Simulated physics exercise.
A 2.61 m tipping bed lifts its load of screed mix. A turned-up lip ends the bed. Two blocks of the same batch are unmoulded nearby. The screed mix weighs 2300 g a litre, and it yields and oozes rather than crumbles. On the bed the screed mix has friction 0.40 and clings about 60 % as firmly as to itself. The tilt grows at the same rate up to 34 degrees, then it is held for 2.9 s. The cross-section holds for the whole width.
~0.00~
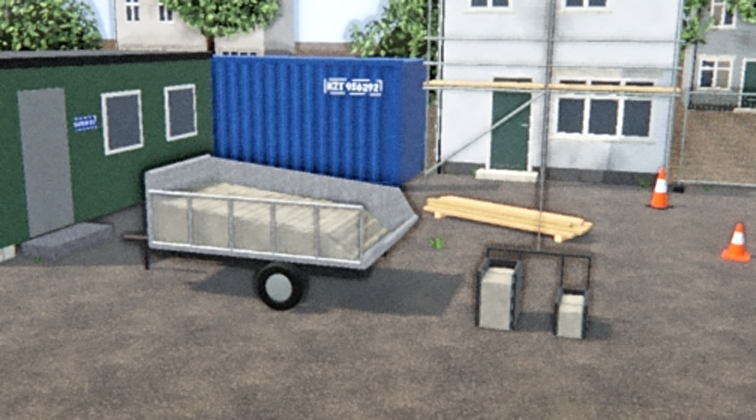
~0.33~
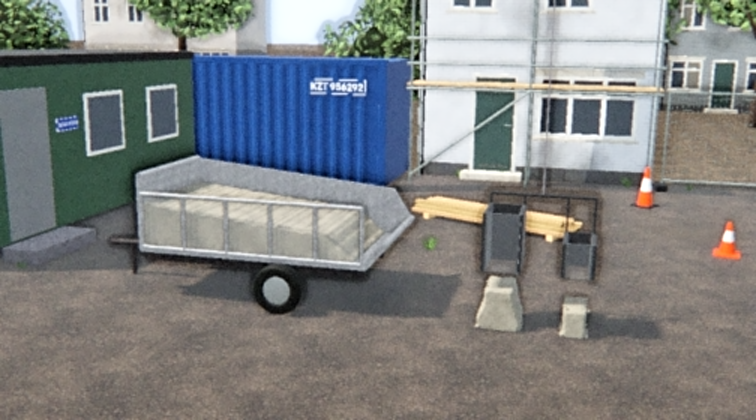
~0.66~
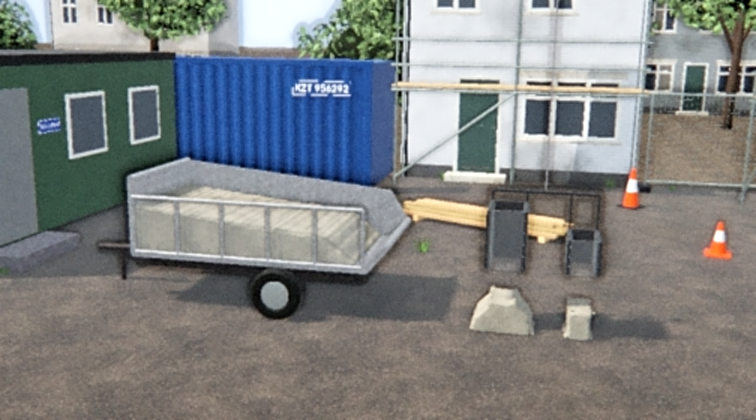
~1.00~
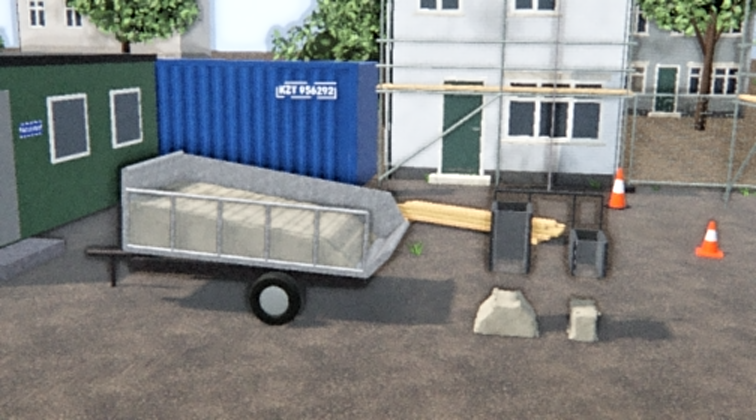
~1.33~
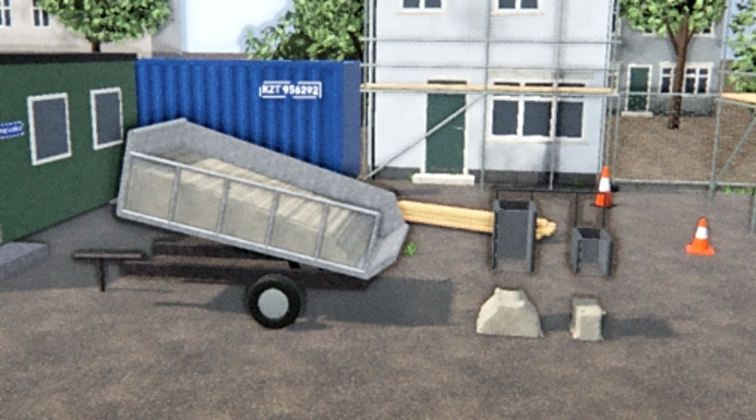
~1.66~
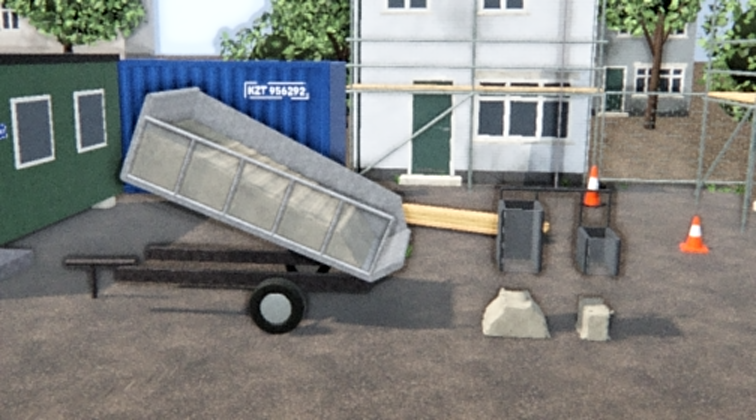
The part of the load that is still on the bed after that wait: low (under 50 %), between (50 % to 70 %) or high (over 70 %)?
Expect low, that is under 50 %.
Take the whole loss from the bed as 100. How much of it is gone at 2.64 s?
About 10 %.
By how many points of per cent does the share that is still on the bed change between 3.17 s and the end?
Some 35 per cent.
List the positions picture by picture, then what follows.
The first picture shows top of the high end at (151, 175), tilt 0 degrees; foremost bit of the screed mix at (350, 257); block heights 53 cm, 30 cm (left to right).
The second picture shows top of the high end at (141, 176), tilt 0 degrees; foremost bit of the screed mix at (349, 259); block heights 44 cm, 29 cm (left to right).
The third picture shows top of the high end at (133, 179), tilt 0 degrees; foremost bit of the screed mix at (350, 262); block heights 35 cm, 29 cm (left to right).
The fourth picture shows top of the high end at (128, 171), tilt 3 degrees; foremost bit of the screed mix at (351, 265); block heights 34 cm, 29 cm (left to right).
The fifth picture shows top of the high end at (135, 135), tilt 12 degrees; foremost bit of the screed mix at (353, 264); block heights 34 cm, 29 cm (left to right).
The sixth picture shows top of the high end at (153, 99), tilt 21 degrees; foremost bit of the screed mix at (359, 265); block heights 34 cm, 29 cm (left to right).
After 2.11 s, the tilt is 33 degrees and 100 % is on the bed.
After 2.64 s, the tilt is 34 degrees and 96 % is on the bed.
After 3.17 s, the tilt is 34 degrees and 67 % is on the bed.
After 3.69 s, the tilt is 34 degrees and 41 % is on the bed.
After 5.12 s, the tilt is 34 degrees and 32 % is on the bed.
